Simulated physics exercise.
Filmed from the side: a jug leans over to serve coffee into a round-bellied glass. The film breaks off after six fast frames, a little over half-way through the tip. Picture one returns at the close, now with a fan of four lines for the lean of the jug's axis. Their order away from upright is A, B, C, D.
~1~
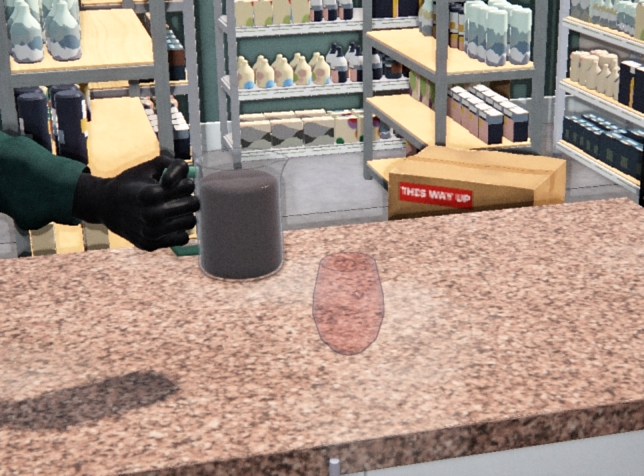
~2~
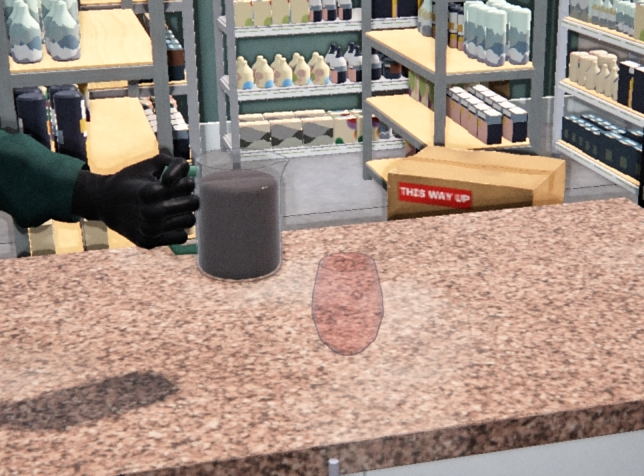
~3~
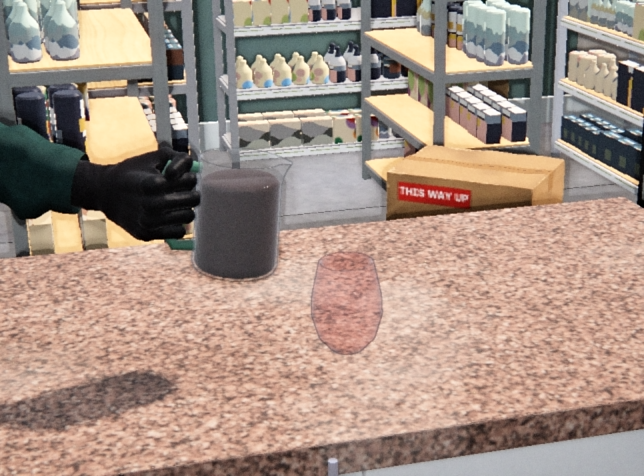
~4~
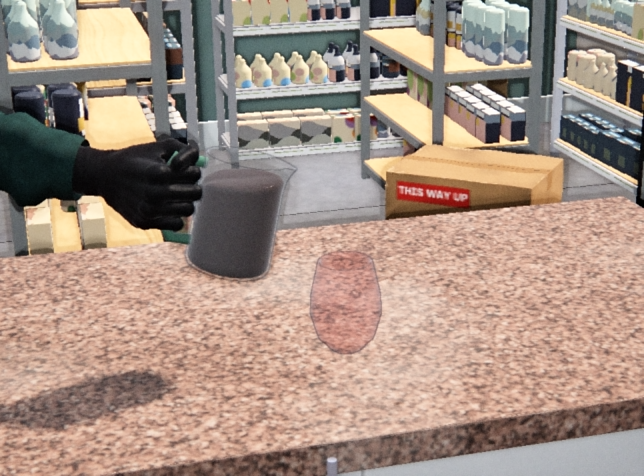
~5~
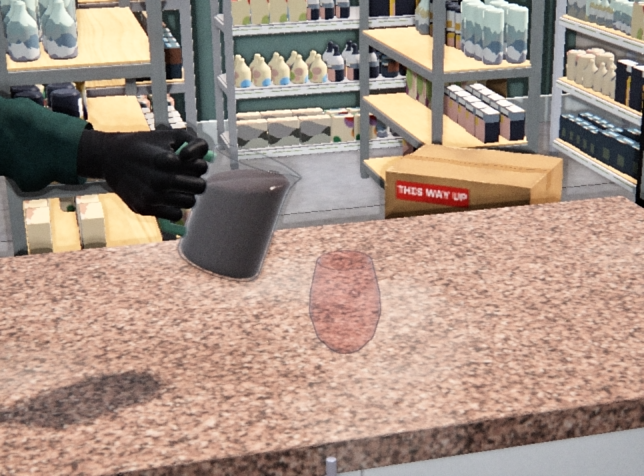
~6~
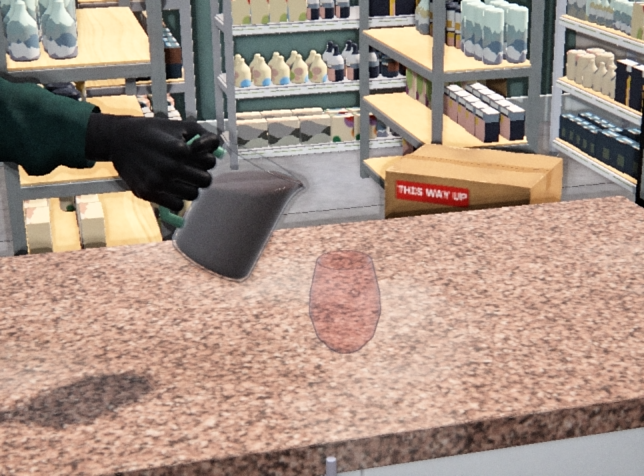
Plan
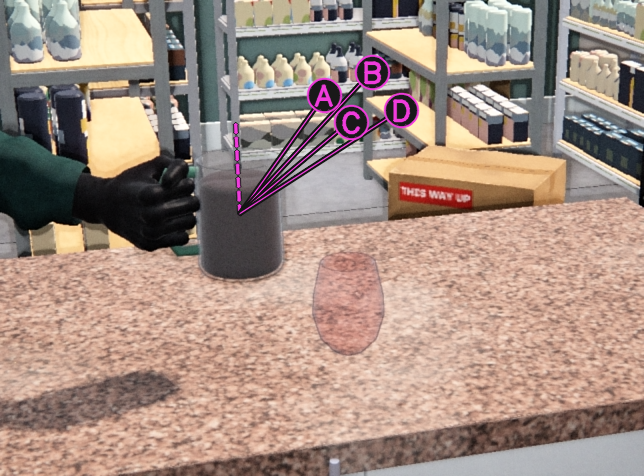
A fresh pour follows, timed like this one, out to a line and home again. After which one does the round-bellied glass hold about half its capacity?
D beats the others.
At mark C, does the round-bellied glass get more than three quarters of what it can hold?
No.
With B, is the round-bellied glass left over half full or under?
Under half.
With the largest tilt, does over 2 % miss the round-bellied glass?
No, it does not.
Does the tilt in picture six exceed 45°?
No.
On the marked copy, A at (314, 109); B at (360, 83); C at (337, 131); D at (386, 118).
Choosing A, the round-bellied glass ends with about 10 % of what it can hold.
Choosing B, the round-bellied glass ends with about 20 % of what it can hold.
Choosing C, the round-bellied glass ends with about 32 % of what it can hold.
Choosing D, the round-bellied glass ends with about 47 % of what it can hold.
